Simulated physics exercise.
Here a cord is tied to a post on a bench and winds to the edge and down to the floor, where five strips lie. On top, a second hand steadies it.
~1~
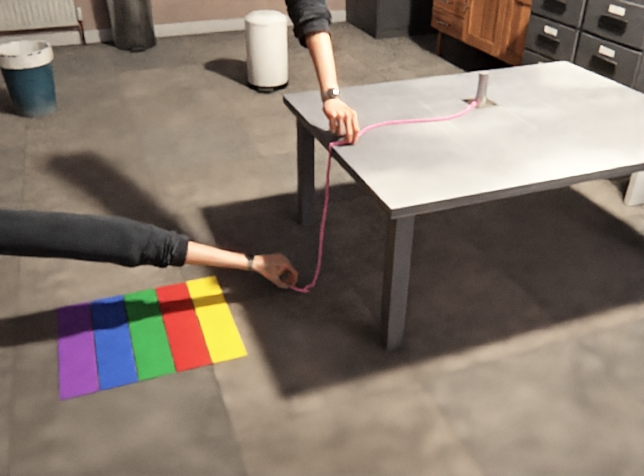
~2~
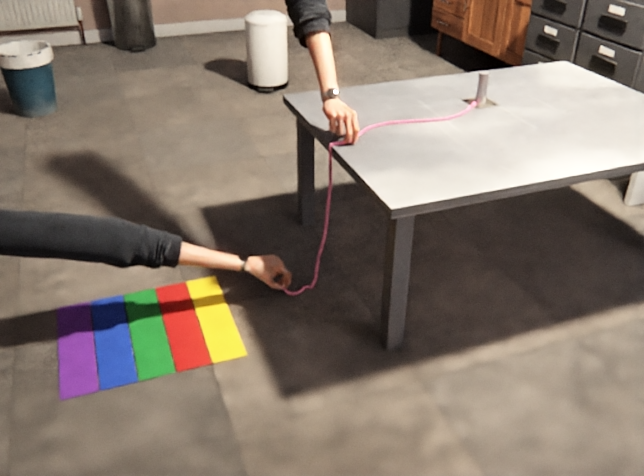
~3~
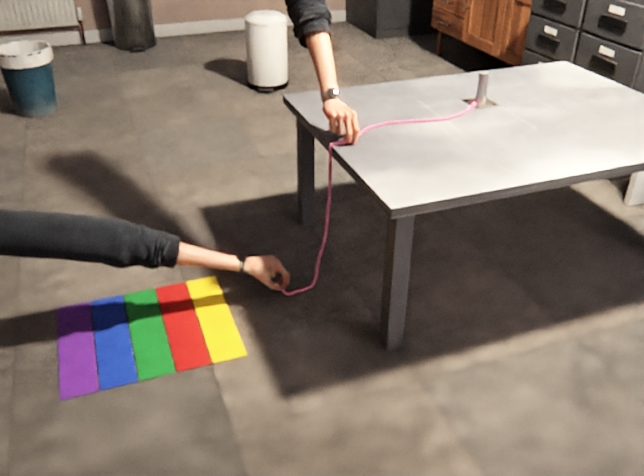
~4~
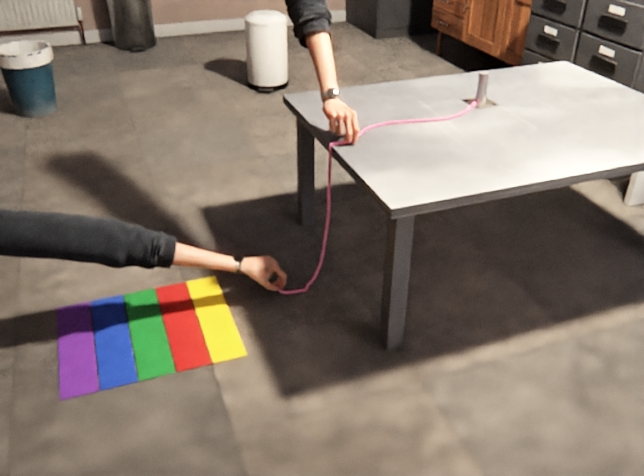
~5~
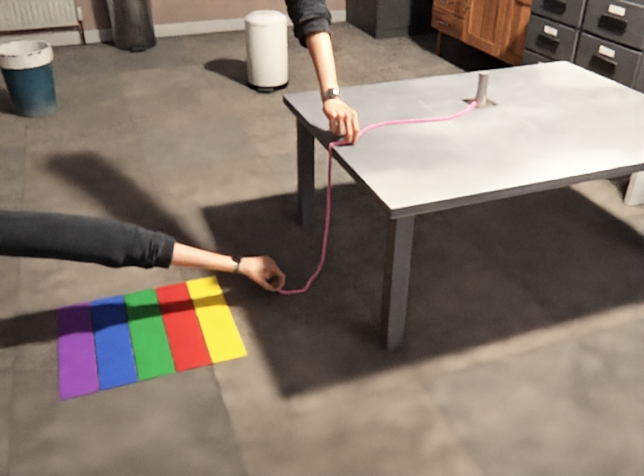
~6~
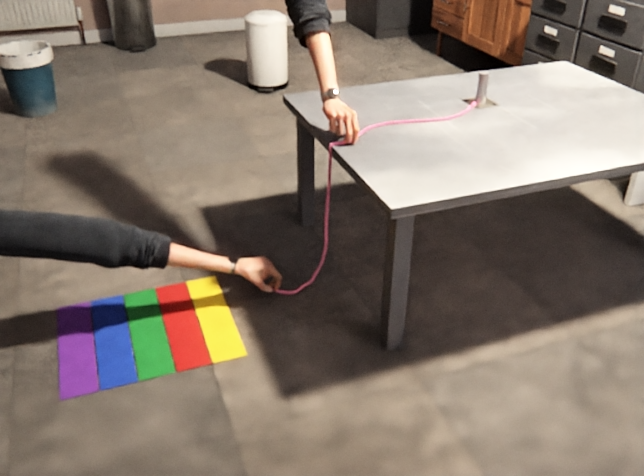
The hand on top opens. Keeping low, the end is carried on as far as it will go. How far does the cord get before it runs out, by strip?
As far as the red strip.
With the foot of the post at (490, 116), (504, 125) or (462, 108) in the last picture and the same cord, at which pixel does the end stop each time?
One per try, in order: (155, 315), (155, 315), (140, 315).
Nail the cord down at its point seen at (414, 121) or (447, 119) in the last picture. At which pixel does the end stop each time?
Estimates in sequence: (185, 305) then (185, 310).
A little later, end near (226, 299); over yellow.
Next, end near (195, 305); over red.
When it is tight, end near (176, 309); over red. Over red.
